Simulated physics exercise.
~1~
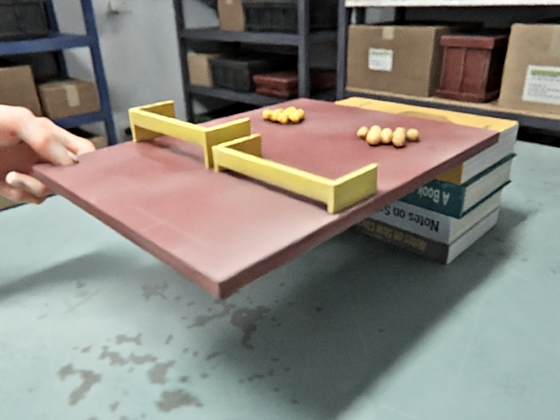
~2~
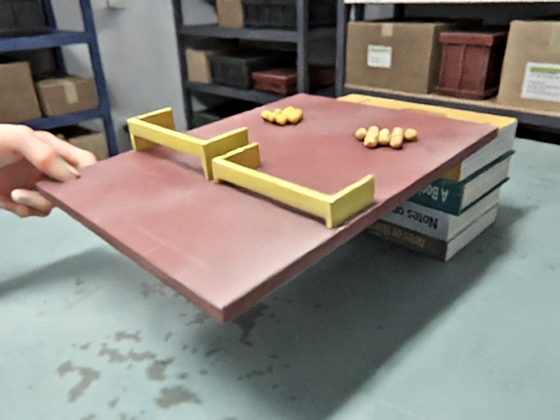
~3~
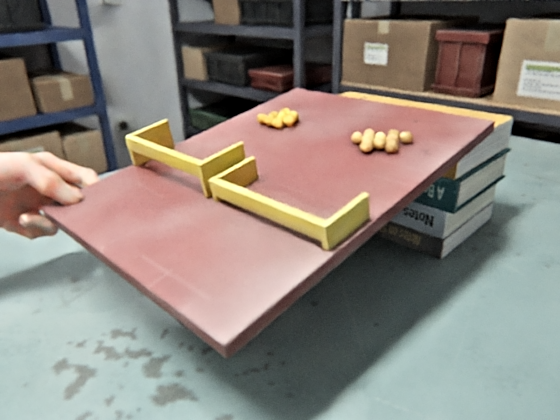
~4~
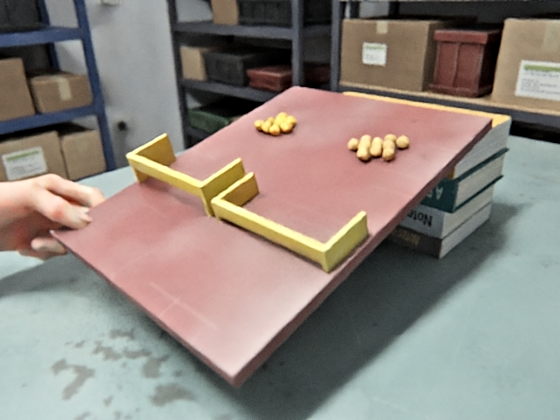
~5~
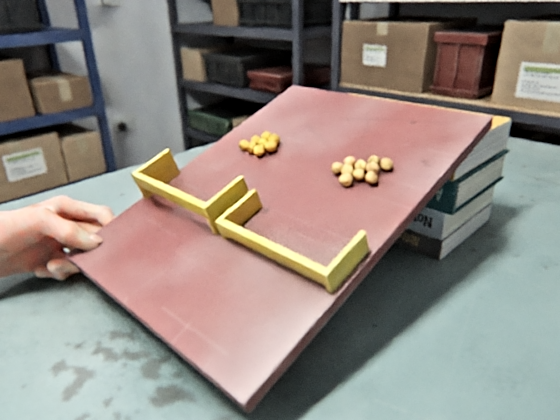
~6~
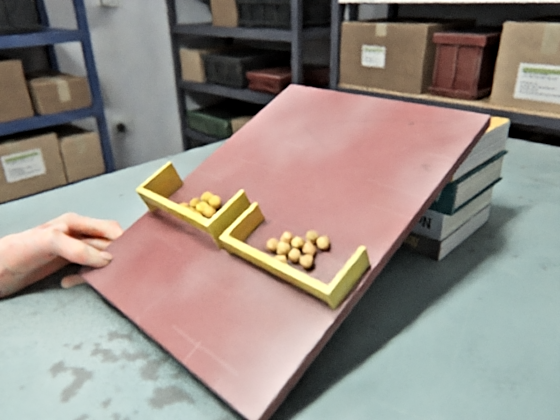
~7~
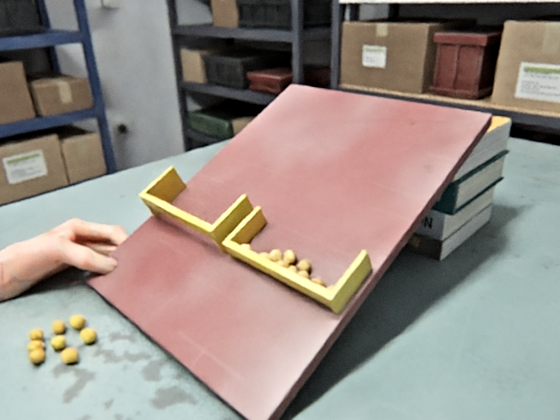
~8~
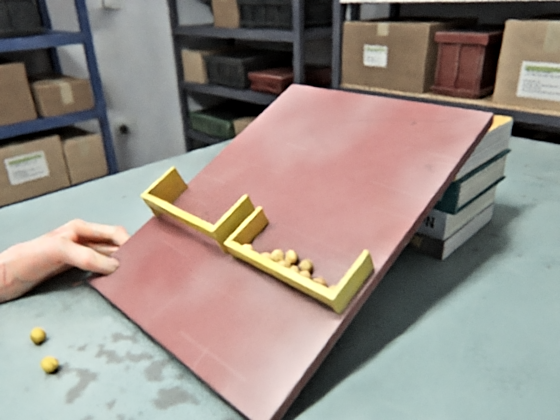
The footage shows a hand at the left end of a maroon board propped on books as it tilts more steeply and two batches of small yellowish pieces slide down; the near batch stays behind its yellow gate, while the far batch passes its gate onto the counter.
